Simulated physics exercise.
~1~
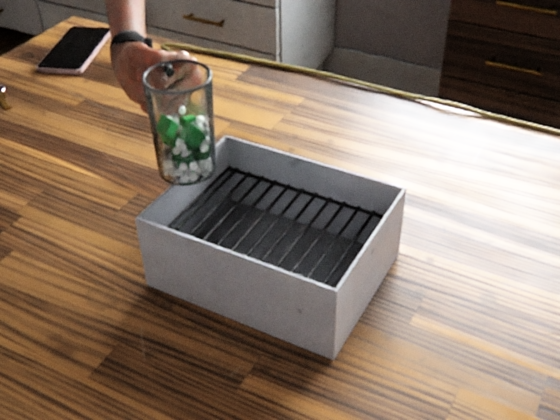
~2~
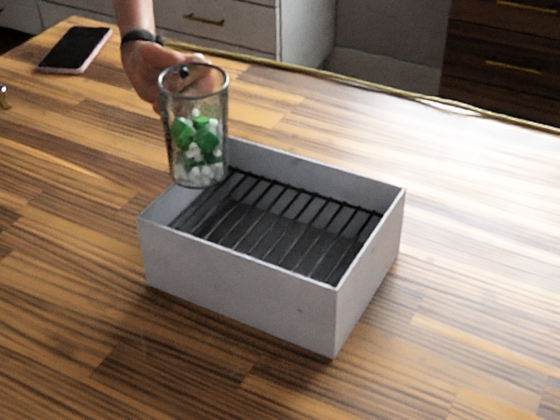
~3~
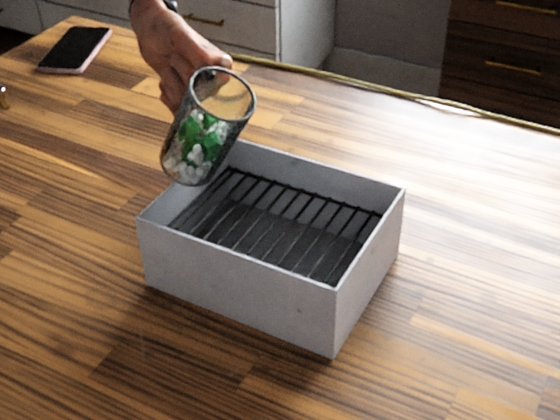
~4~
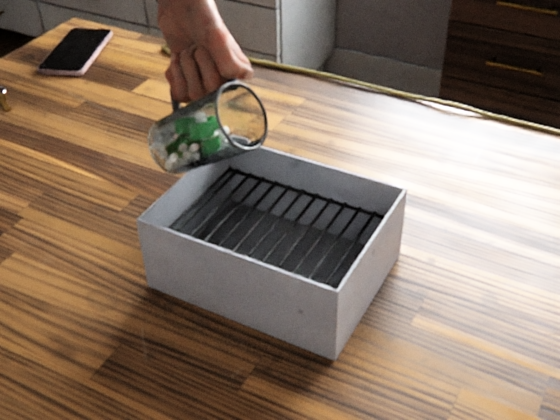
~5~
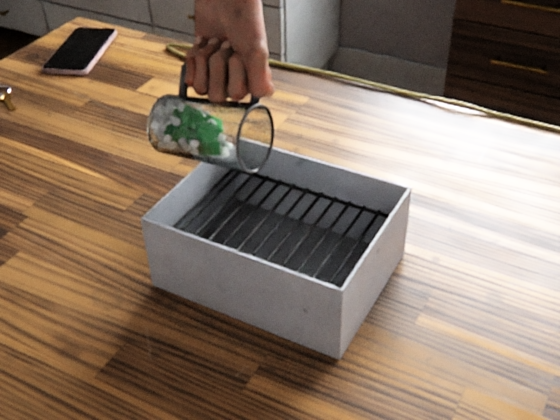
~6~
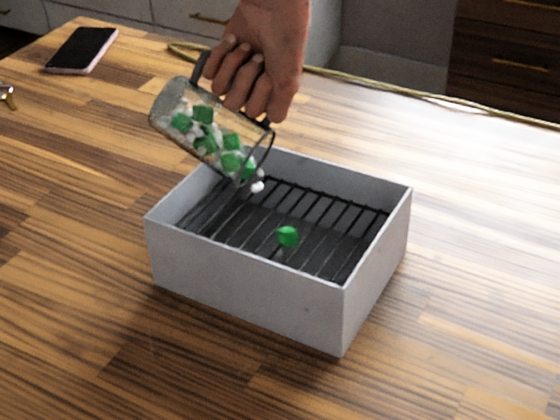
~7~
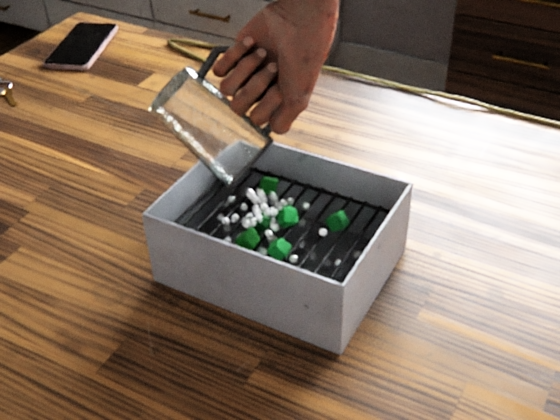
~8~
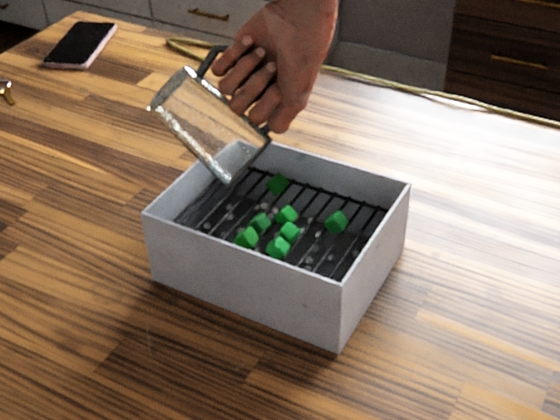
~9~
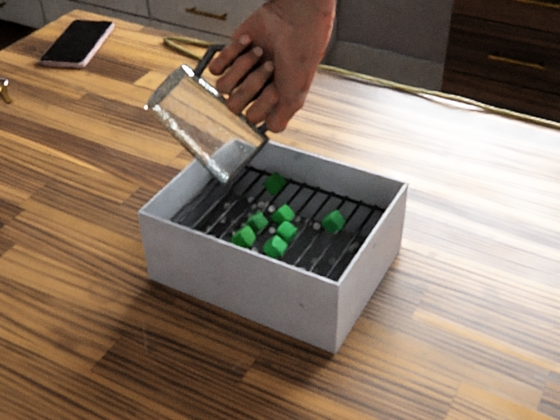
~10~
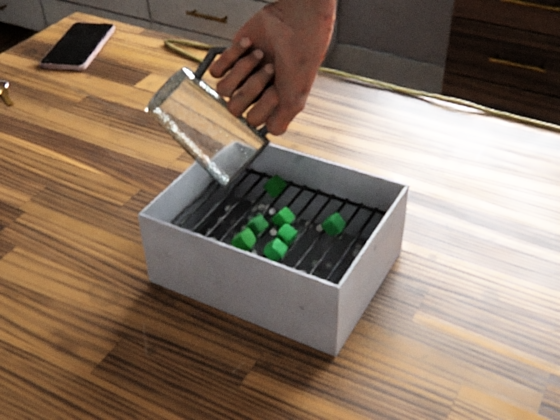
Hand tipping a glass of white and green pieces over a boxed wire rack, whites falling through, greens staying on top.
